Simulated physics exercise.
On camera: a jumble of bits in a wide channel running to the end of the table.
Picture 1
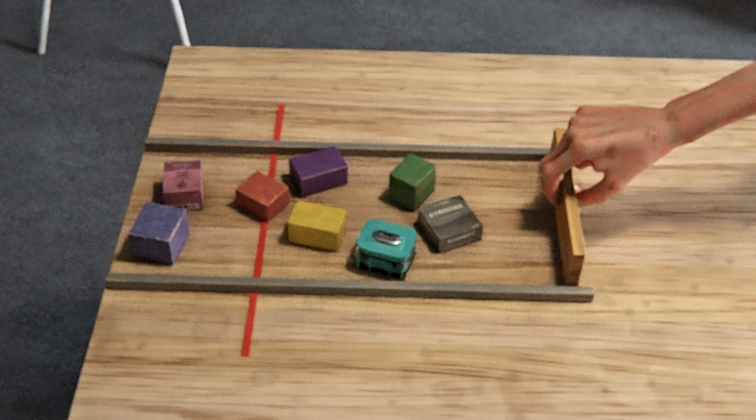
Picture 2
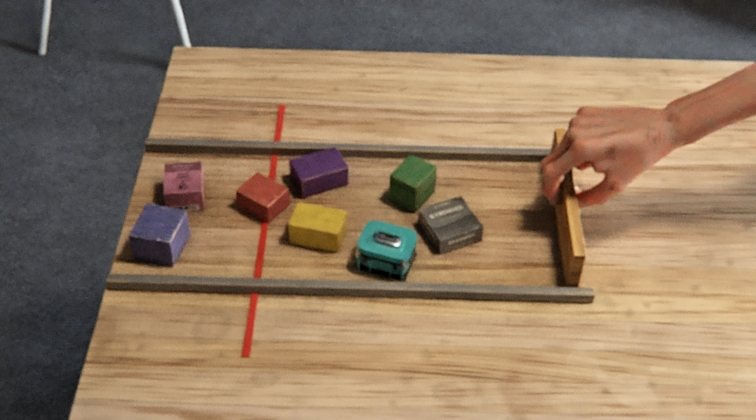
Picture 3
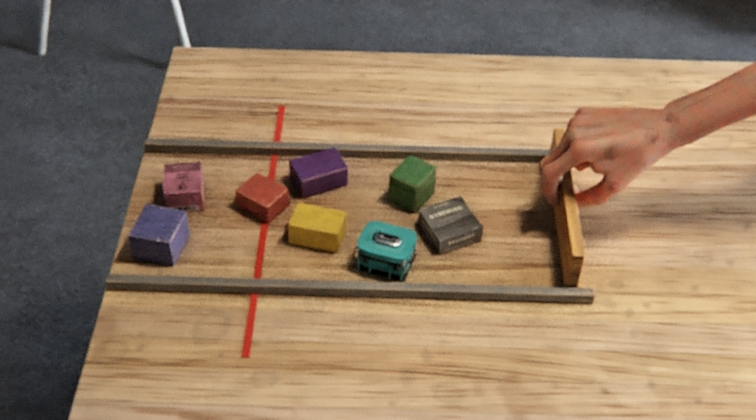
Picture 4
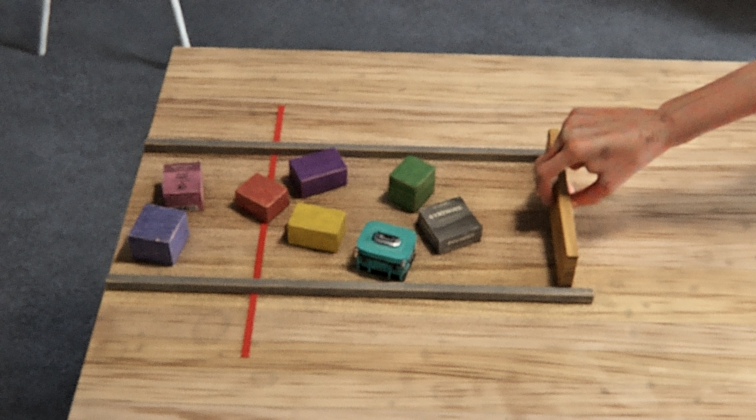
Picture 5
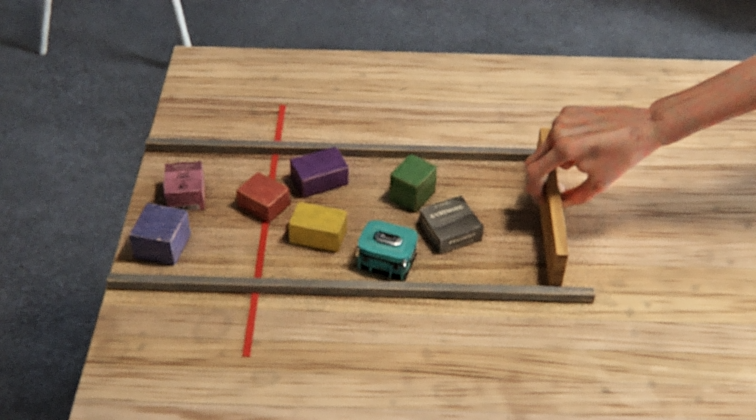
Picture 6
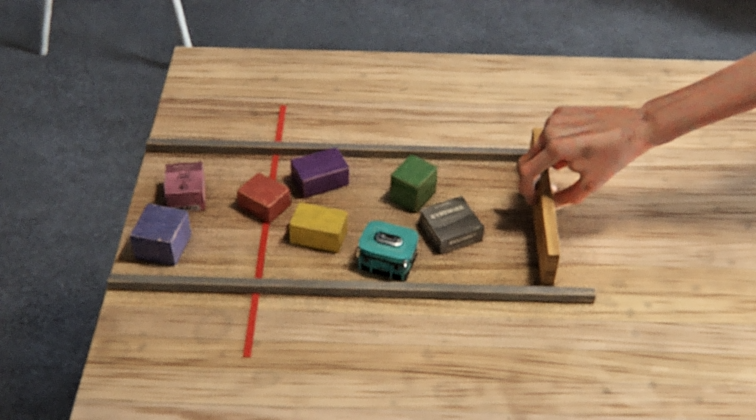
In this clip, a hand holds a wooden board upright at the right end of a channel of colourful blocks and a turquoise case, then slides it a short way left while the objects stay still.
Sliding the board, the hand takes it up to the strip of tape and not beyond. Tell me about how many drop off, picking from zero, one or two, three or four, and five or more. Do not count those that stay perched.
The push drops not a single one off the table.
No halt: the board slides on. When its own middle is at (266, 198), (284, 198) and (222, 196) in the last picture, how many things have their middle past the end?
0, 0 and 2.
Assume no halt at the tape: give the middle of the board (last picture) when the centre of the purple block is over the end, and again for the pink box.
Approx. (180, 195) / approx. (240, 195) for the other.
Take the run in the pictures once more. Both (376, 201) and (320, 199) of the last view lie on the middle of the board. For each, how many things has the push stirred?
At the first spot the count is 5, and at the second it is 6.
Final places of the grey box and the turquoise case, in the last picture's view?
One is at about (242, 217), the other at about (234, 252).
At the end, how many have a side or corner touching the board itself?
It's touching 3 at the end.
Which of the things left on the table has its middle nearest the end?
The blue block.
Soon after, none off yet; blue block at rest near (161, 235); pink box at rest near (185, 187); red block at rest near (264, 198).
Then, none off yet; blue block at rest near (161, 235); pink box at rest near (185, 187); red block moved about its own width near (237, 194).
At rest, the number that fall off is zero.
